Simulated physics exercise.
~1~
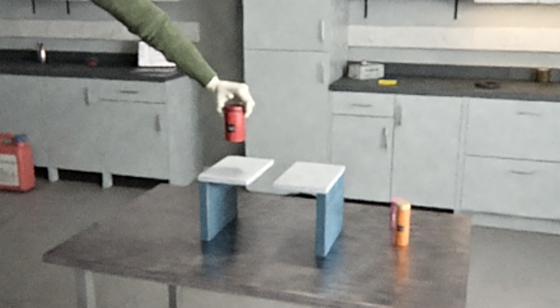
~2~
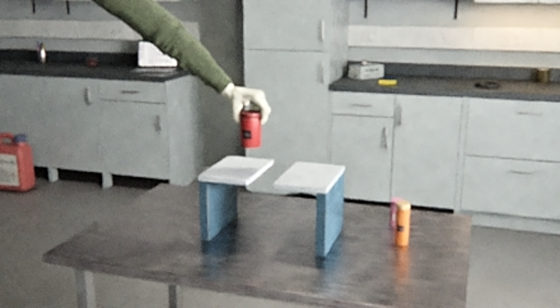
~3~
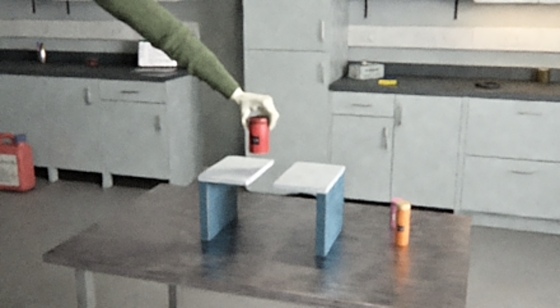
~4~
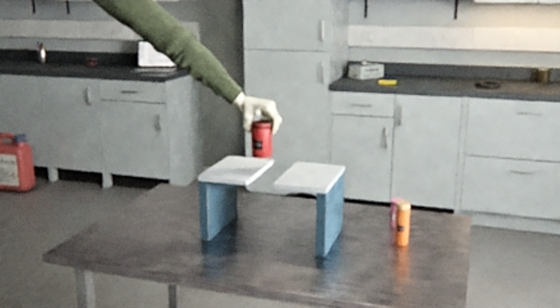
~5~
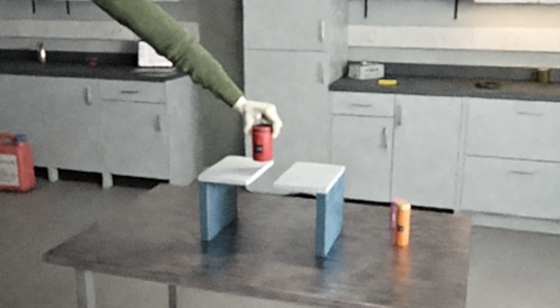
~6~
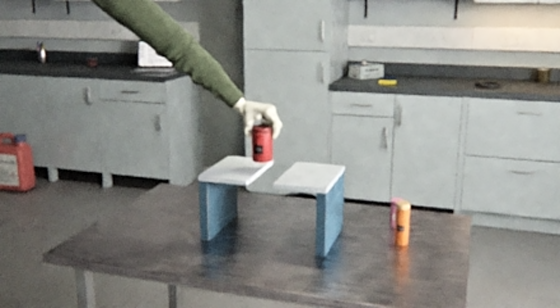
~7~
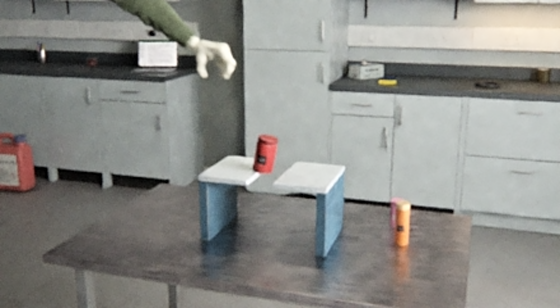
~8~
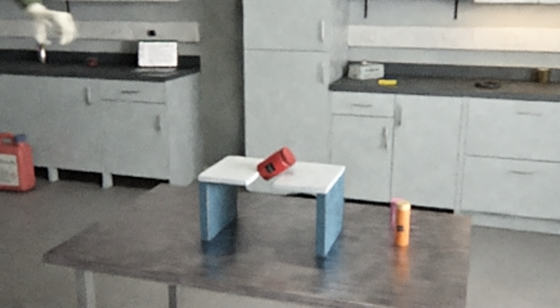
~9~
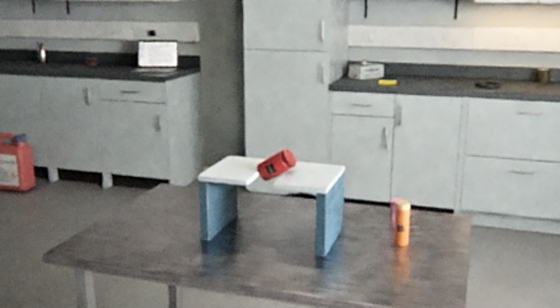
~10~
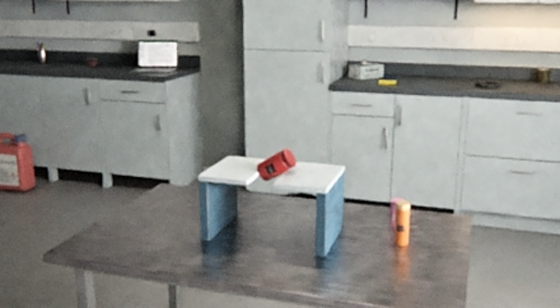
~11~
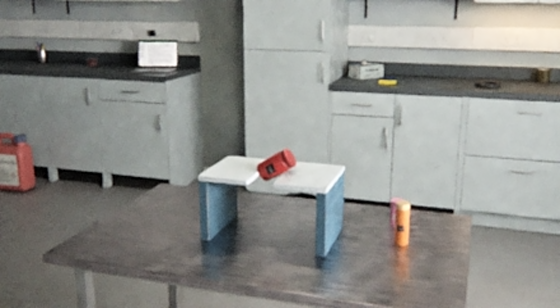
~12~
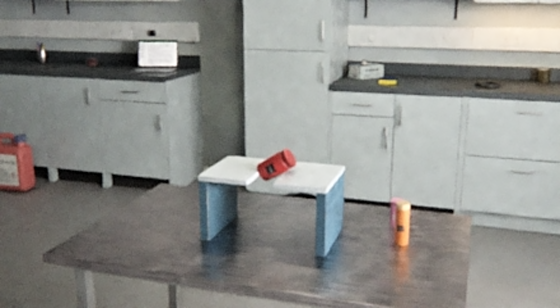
Red jar lowered by a gloved hand onto the gap between two blue-legged supports, tipping right once released and resting tilted on top.
